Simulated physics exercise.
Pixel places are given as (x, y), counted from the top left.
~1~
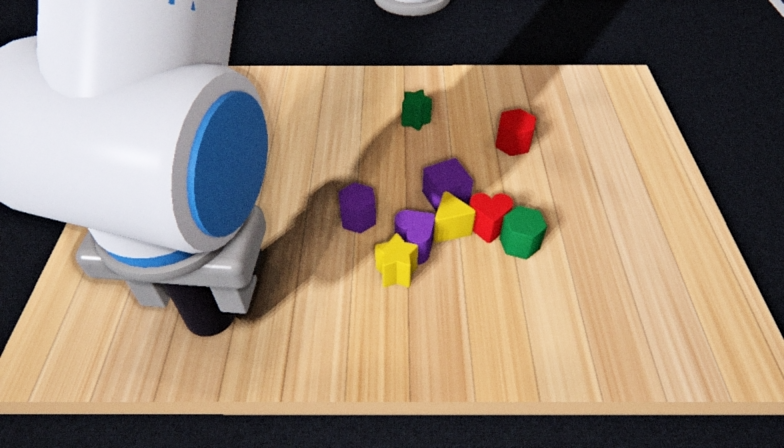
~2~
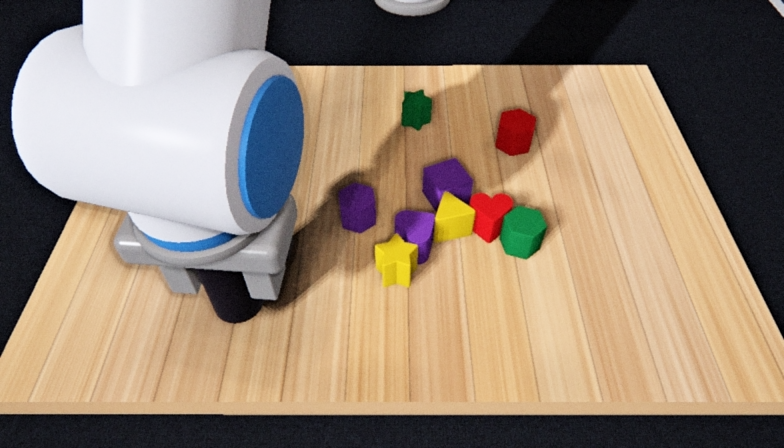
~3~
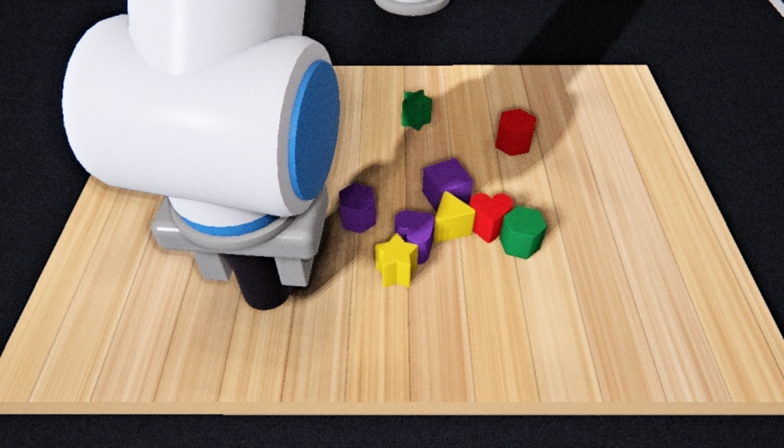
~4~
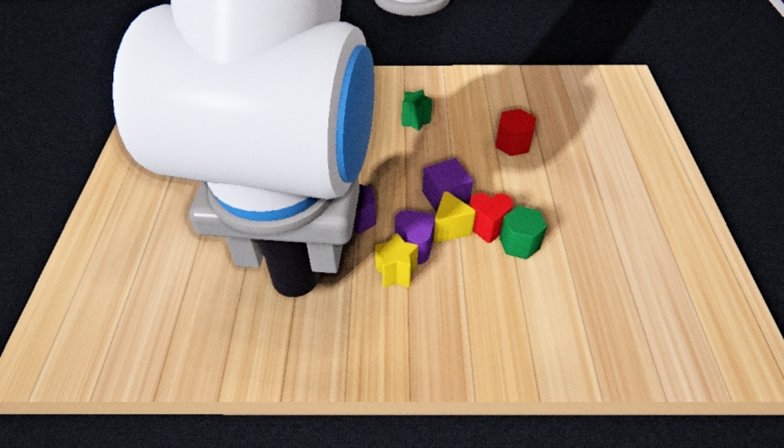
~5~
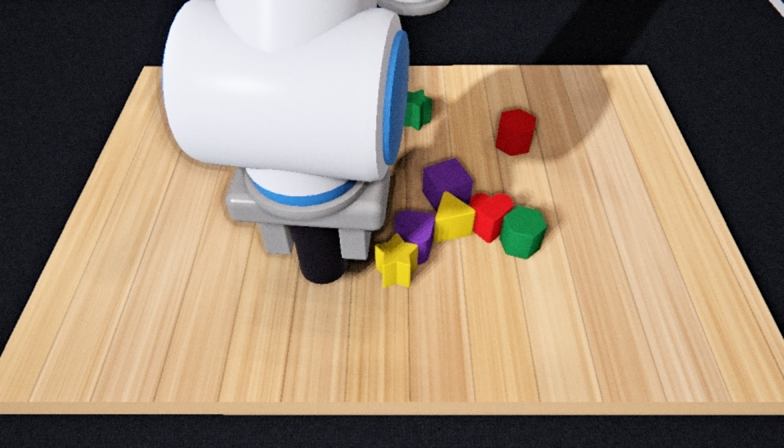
The clip opens on a white and blue robot arm holding a dark pusher at the left of a wooden board scattered with colorful blocks. The arm glides steadily right and slightly away, blocking a purple block from view and nearing the yellow star, while the visible blocks stay still.
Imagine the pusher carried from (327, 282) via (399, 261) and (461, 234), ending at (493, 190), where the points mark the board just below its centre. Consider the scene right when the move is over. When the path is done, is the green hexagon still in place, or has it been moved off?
The block in question stays where it was by the end.
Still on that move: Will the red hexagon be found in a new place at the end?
The answer is no.
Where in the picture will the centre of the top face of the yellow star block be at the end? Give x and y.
Around pixel (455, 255).
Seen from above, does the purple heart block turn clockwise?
No, that is not how it ends up.
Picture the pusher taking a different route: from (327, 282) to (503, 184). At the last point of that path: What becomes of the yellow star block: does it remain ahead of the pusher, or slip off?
Slid off.
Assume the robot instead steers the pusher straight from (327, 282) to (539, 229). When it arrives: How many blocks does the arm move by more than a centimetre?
Three or more blocks move more than 1 cm.
What follows on the original path. One third of the way, pusher (400, 245); yellow star block (433, 255), turned 50° clockwise; purple heart block (439, 221), turned 80° anticlockwise; yellow three-sided block (462, 200), turned 20° clockwise.
Two thirds of the way, pusher (464, 217); yellow star block (455, 255), turned 95° clockwise; purple heart block (487, 187); yellow three-sided block (483, 166).
At the end, pusher (496, 174); yellow star block (455, 255), turned 95° clockwise; purple heart block (512, 146), turned 155° anticlockwise; yellow three-sided block (483, 141), turned 40° anticlockwise; red hexagon not moved; green hexagon not moved.
